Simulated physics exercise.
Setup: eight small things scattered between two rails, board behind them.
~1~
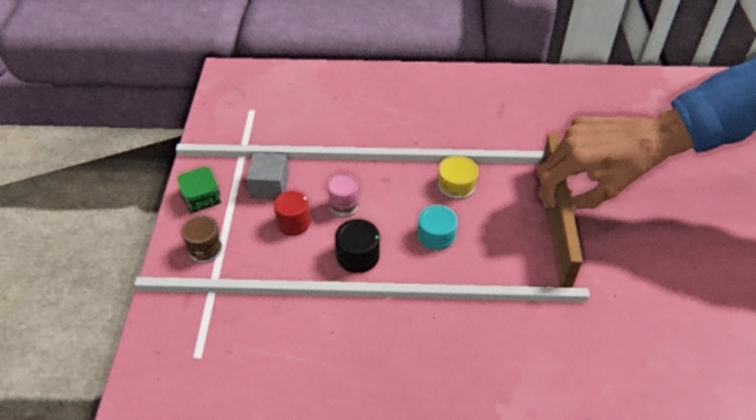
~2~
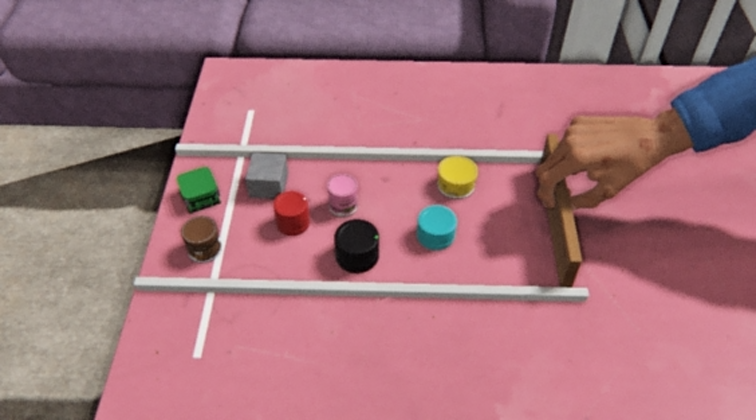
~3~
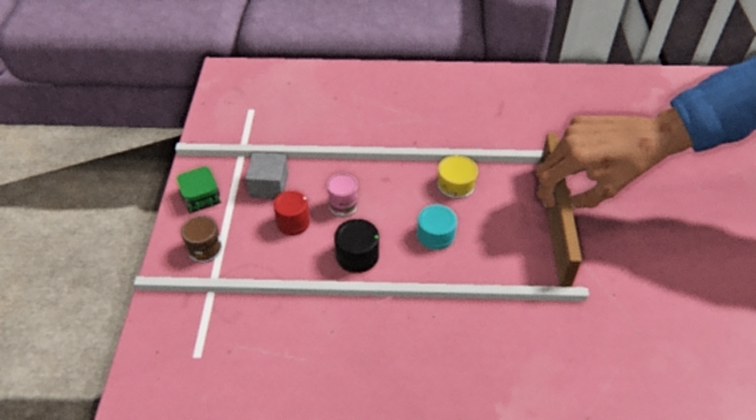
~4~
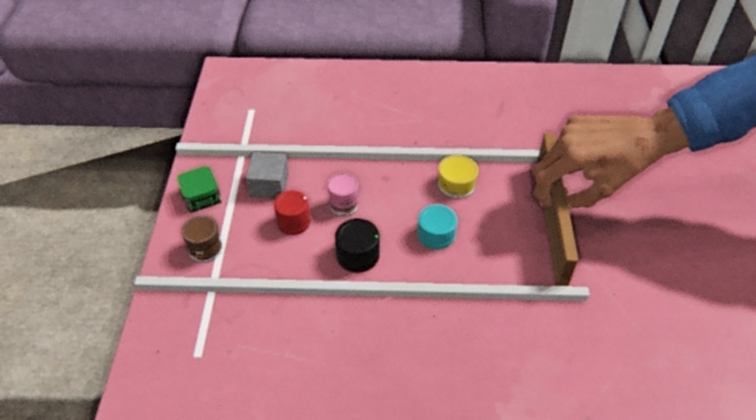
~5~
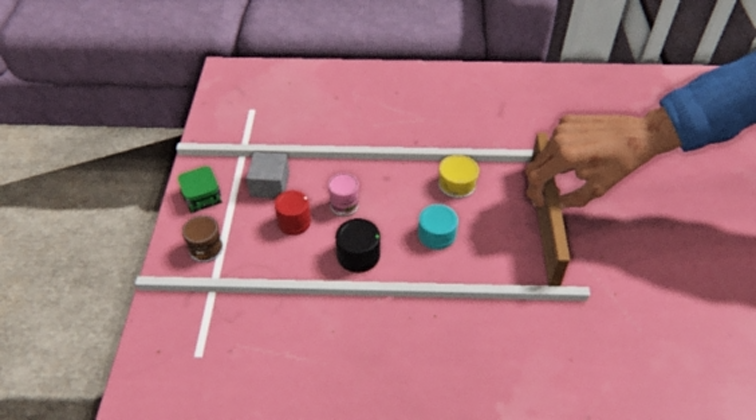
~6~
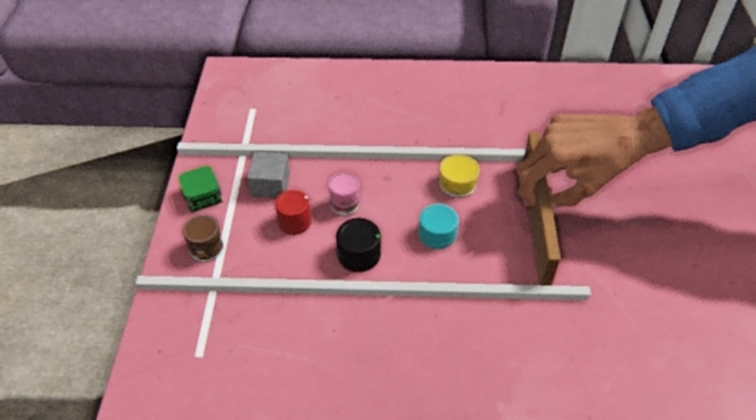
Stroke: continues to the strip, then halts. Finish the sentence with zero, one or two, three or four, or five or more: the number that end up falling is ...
The number that end up falling is one or two.
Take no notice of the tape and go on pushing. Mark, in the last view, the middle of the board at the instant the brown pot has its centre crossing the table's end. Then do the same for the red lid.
Middle: Roughly (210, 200); roughly (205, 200).
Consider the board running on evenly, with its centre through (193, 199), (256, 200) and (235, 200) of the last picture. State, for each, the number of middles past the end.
Respectively 4, 0 and 1.
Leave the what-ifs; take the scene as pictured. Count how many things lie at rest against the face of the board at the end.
The count in contact is 4.
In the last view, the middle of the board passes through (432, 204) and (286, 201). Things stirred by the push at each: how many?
At the first spot 2, then 6.
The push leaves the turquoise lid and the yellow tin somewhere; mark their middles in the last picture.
Turquoise lid: (206, 223); yellow tin: (219, 167).
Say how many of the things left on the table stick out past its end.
I make it 1.
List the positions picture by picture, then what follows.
In the first frame, green case (199, 190); brown pot (203, 240); grey block (268, 176); board (559, 208); tape (229, 216).
In the second frame, brown pot (202, 239); yellow tin (457, 177).
In the third frame, grey block (267, 176); board (559, 208).
In the fourth frame, green case (199, 190); pink tin (343, 195).
In the fifth frame, brown pot (203, 239); red lid (293, 213).
In the sixth frame, green case (201, 189); brown pot (204, 238); grey block (269, 175); board (539, 206); tape (230, 215).
Early on, none off yet; green case at rest near (201, 189); brown pot at rest near (204, 238); grey block at rest near (269, 175).
A while later, none off yet; green case moving near (192, 191); brown pot at rest near (204, 238); grey block travelled about its own width near (225, 178).
Finally, the number that fall off is one or two; lost, green case.
